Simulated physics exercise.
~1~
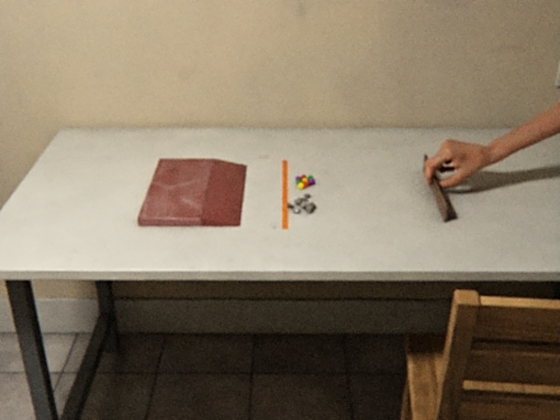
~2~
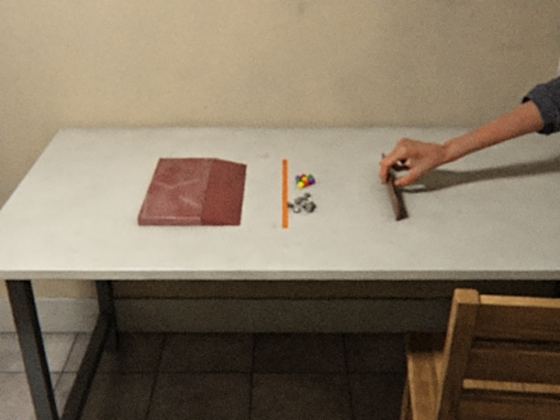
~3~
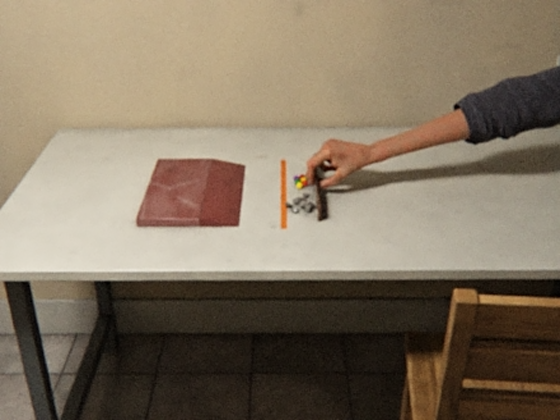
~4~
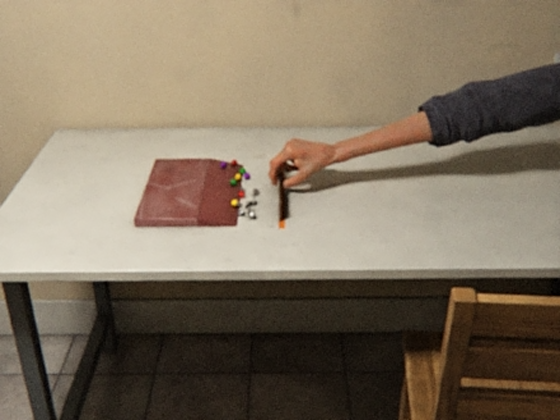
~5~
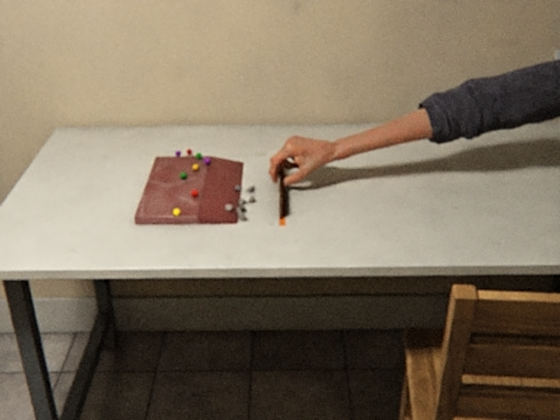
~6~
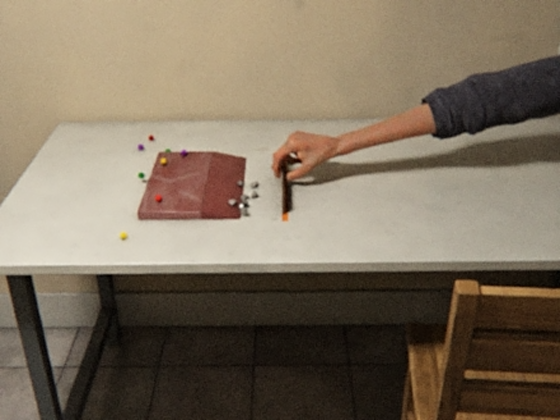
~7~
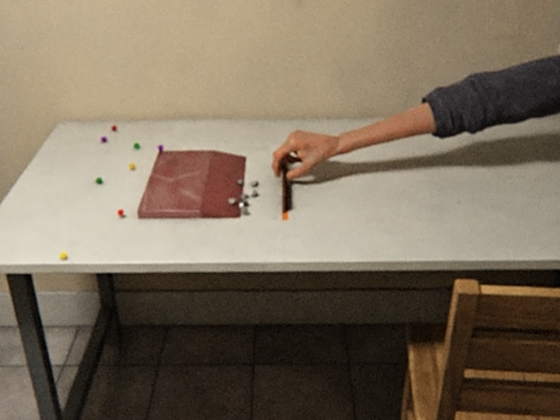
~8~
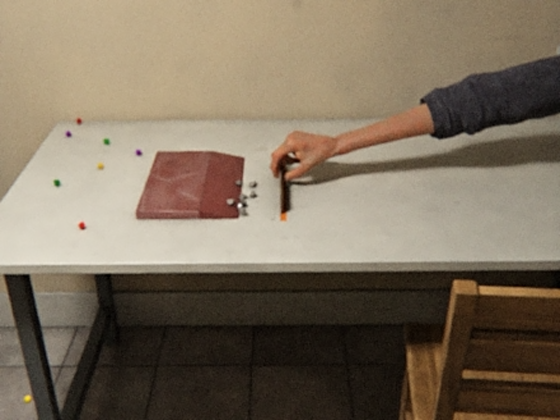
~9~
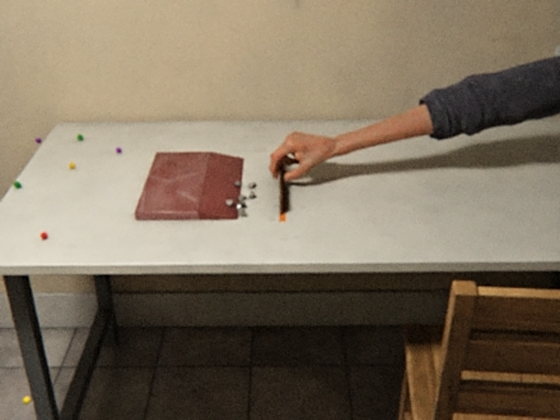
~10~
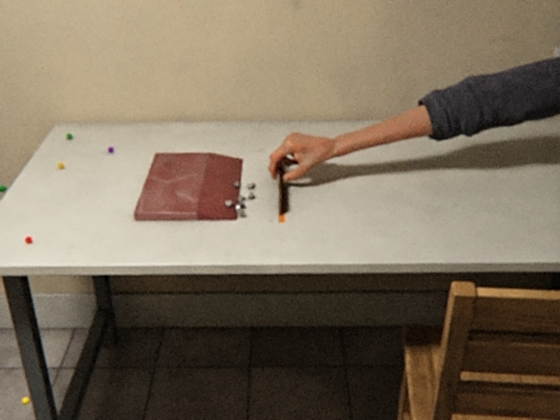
Hand sweeping a dark strip left to orange tape, colourful beads rolling over a red wedge while grey pieces stay behind.
